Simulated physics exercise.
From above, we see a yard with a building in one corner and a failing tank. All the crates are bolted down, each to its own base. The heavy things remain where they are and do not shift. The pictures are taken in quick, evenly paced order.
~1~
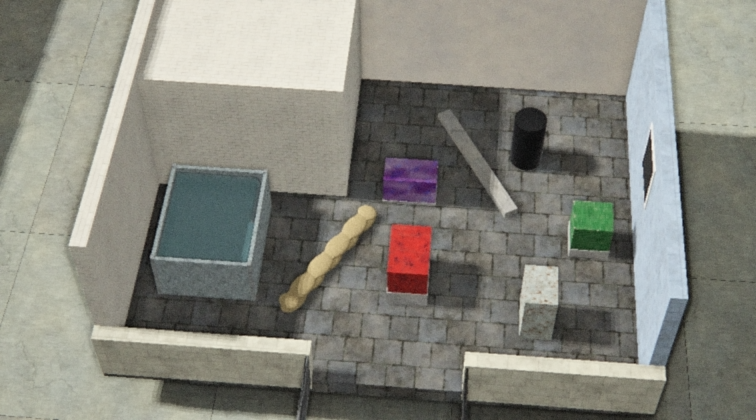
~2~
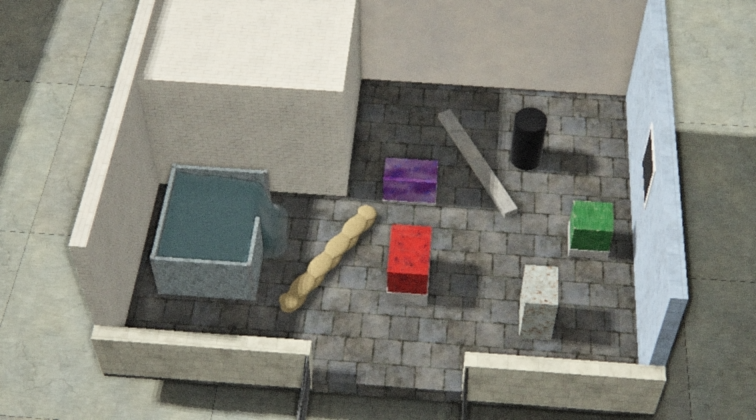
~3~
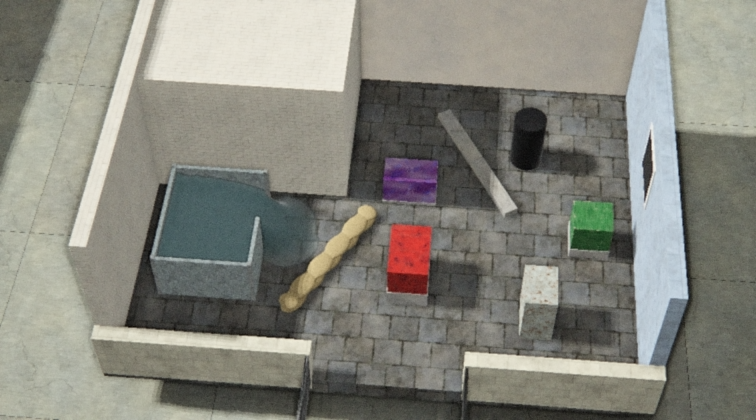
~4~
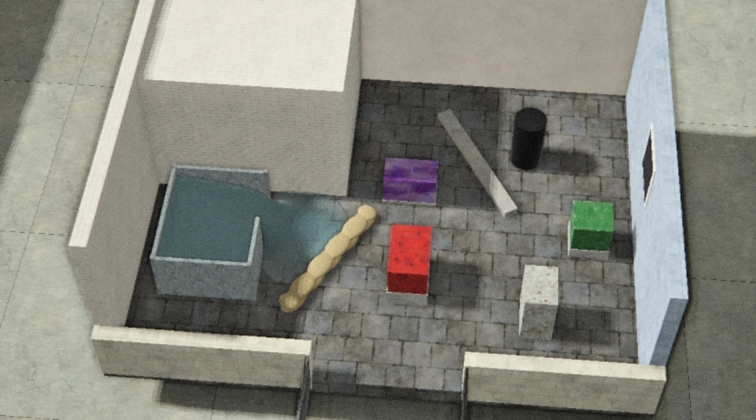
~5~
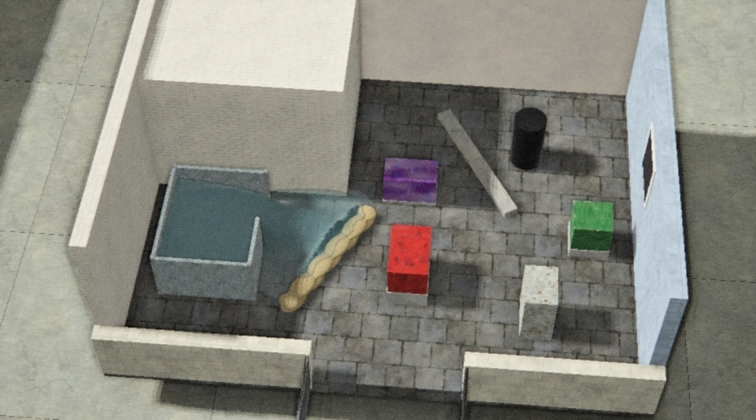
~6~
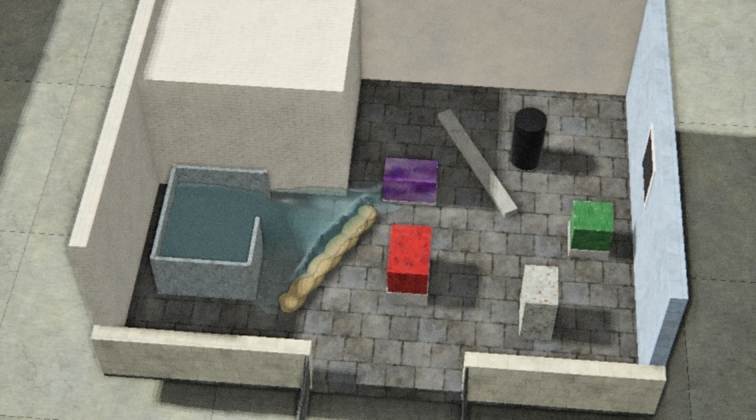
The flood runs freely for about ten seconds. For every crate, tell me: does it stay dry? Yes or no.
Here is how it goes: The red crate, yes, it stays dry; the green crate, no, it gets wet; the purple crate, no, it gets wet.
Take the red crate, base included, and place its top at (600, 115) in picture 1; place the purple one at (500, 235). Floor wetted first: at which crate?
One in purple.
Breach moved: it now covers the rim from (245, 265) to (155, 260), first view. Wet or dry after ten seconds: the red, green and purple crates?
In short: Red crate remains dry, green crate is safe, purple crate takes water.
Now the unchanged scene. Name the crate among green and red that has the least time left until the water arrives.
It's the red one.
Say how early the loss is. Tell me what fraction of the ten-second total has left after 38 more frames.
That comes to 55 per cent, as I work it out.
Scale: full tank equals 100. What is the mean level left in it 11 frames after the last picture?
I'd put it close to 42 percent.
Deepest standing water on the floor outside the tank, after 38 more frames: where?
Pointing at (305, 199).
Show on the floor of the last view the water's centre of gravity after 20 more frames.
Centre of mass: Roughly (349, 224).
A moment on, water covers 25 % of the floor; the red crate water round its plinth, the green crate not reached, the purple crate water round its plinth.
Next, water covers 45 % of the floor; the red crate water round its plinth, the green crate water round its plinth, the purple crate water round its plinth.
Then, water covers 70 % of the floor; the red crate water round its plinth, the green crate water round its plinth, the purple crate water round its plinth.
Later, water covers 90 % of the floor; the red crate water round its plinth, the green crate water round its plinth, the purple crate water round its plinth.
In the end, water covers 95 % of the floor; the red crate stayed above the water, the green crate was topped, the purple crate was topped.
